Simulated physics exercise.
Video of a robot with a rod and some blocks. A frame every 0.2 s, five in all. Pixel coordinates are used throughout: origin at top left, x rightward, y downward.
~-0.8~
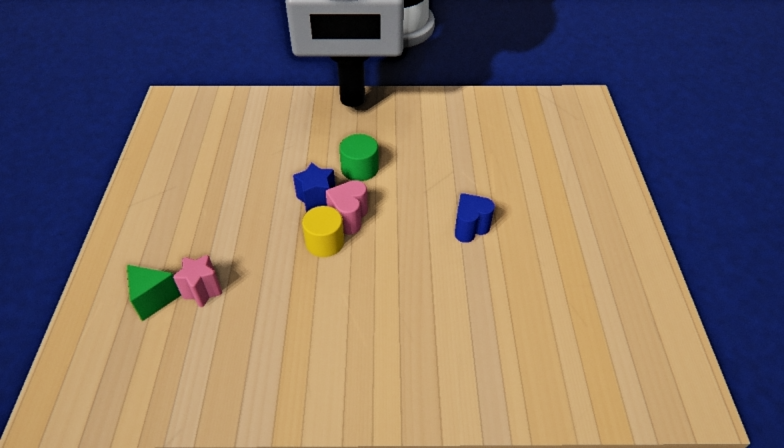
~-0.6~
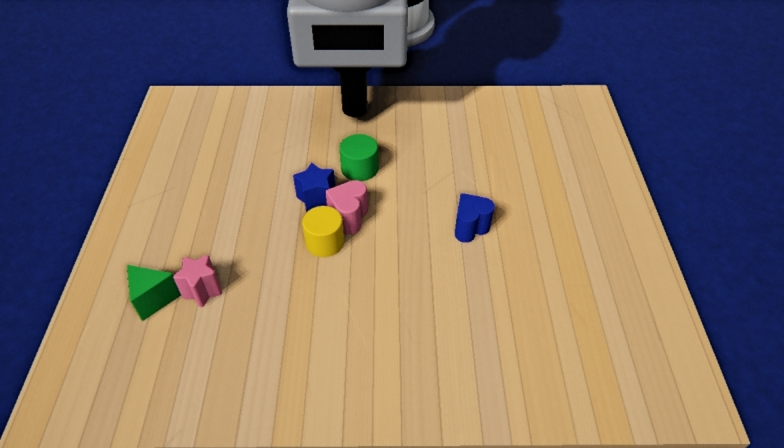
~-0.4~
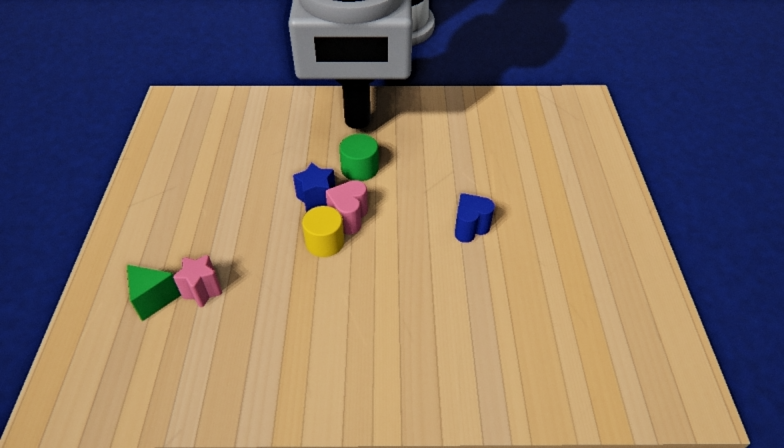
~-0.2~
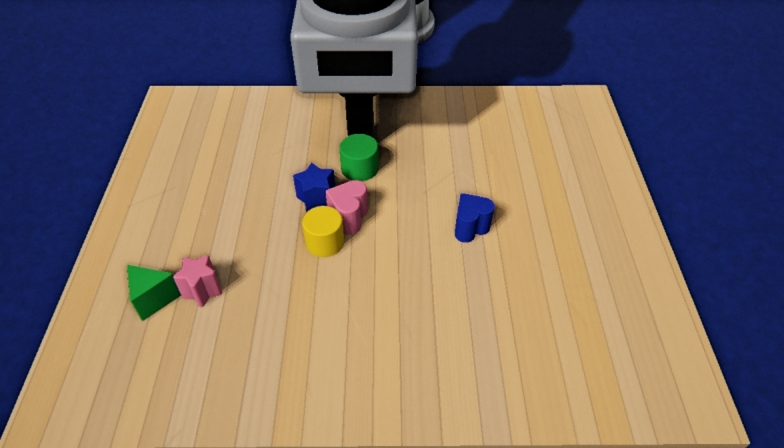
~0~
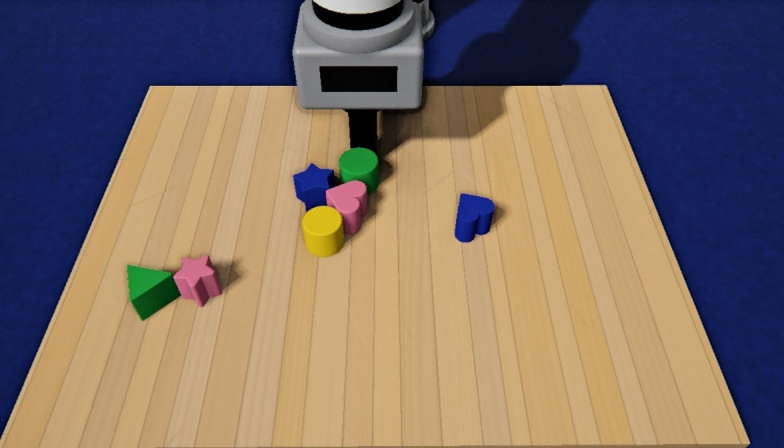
On a wooden board with several colourful blocks, a robot's dark rod moved forward from the far edge to the green cylinder and nudged it slightly toward the pink heart, while the other blocks stayed still.
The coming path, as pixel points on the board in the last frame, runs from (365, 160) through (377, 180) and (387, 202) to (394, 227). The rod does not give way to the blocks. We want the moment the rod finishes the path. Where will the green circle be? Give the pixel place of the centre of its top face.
The answer is (381, 230).
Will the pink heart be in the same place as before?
Final answer: No.
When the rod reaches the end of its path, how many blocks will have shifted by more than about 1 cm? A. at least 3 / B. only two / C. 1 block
(A)
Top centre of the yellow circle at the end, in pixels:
Its top centre is at about (304, 235).
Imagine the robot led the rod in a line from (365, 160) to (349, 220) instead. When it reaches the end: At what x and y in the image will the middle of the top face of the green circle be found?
It is at (372, 217).
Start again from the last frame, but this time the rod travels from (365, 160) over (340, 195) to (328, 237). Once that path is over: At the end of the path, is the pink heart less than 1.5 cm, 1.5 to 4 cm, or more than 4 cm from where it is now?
That one ends up more than 4 cm from where it is now.
What follows on the original path. One third of the way, rod at (377, 169); yellow circle at (314, 228); pink heart at (347, 210); green circle at (365, 181).
Two thirds of the way, rod at (387, 191); yellow circle at (305, 234); pink heart at (344, 230), turned 30° clockwise; green circle at (373, 204).
At the end, rod at (395, 215); blue star-shaped block still; yellow circle at (304, 235); pink heart at (344, 246), turned 80° clockwise; green circle at (381, 230).
